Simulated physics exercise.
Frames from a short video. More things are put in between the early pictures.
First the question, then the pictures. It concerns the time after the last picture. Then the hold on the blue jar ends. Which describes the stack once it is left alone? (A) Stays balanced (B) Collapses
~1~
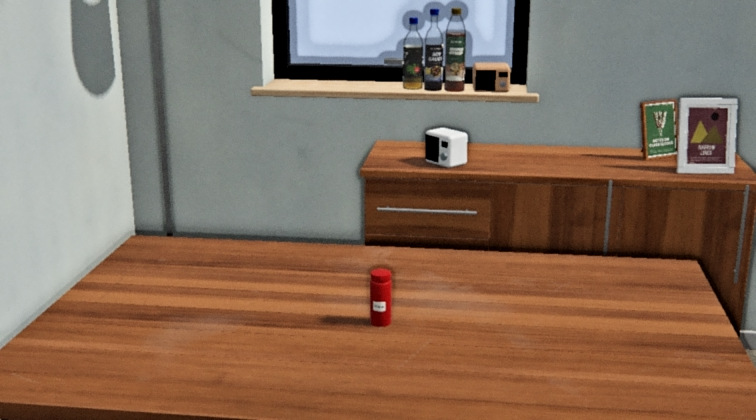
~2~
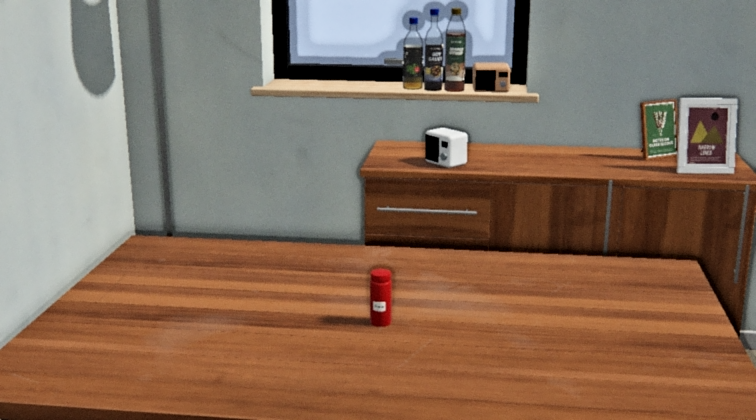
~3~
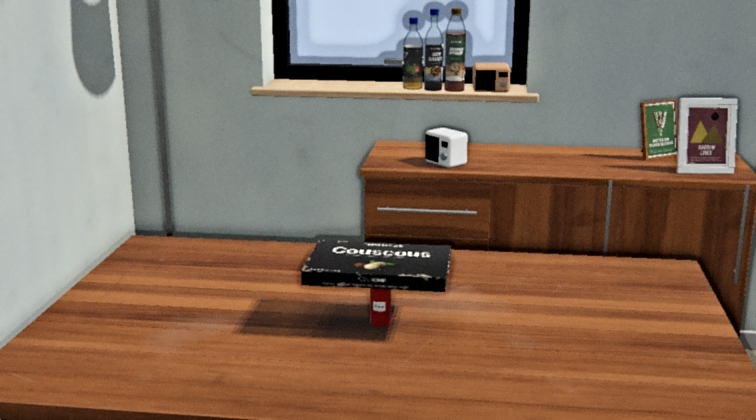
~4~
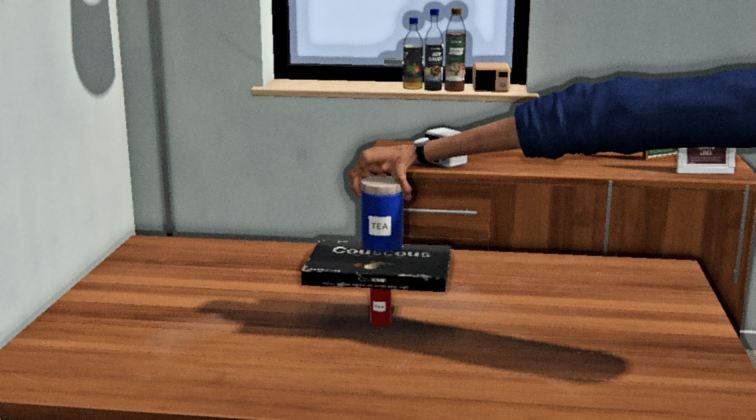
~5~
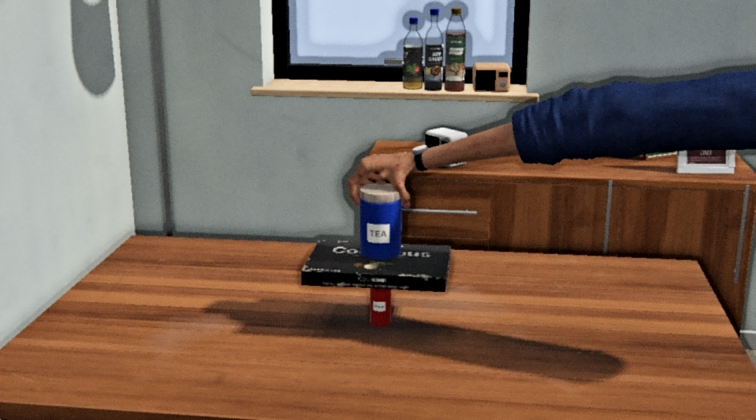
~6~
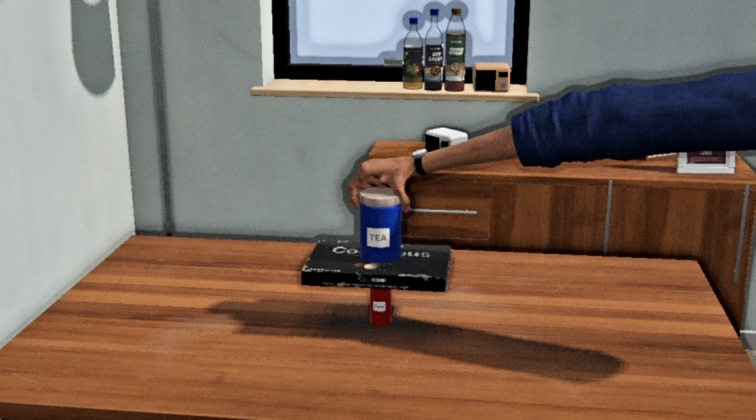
(A) Stays balanced.
Then, 0.20 s after the last picture, nothing has stirred.
Then, 0.40 s after the last picture, blue jar resting near (381, 226).
At rest, all 3 in place. Seen from the same camera at the end, blue jar near (381, 226). The stack holds.
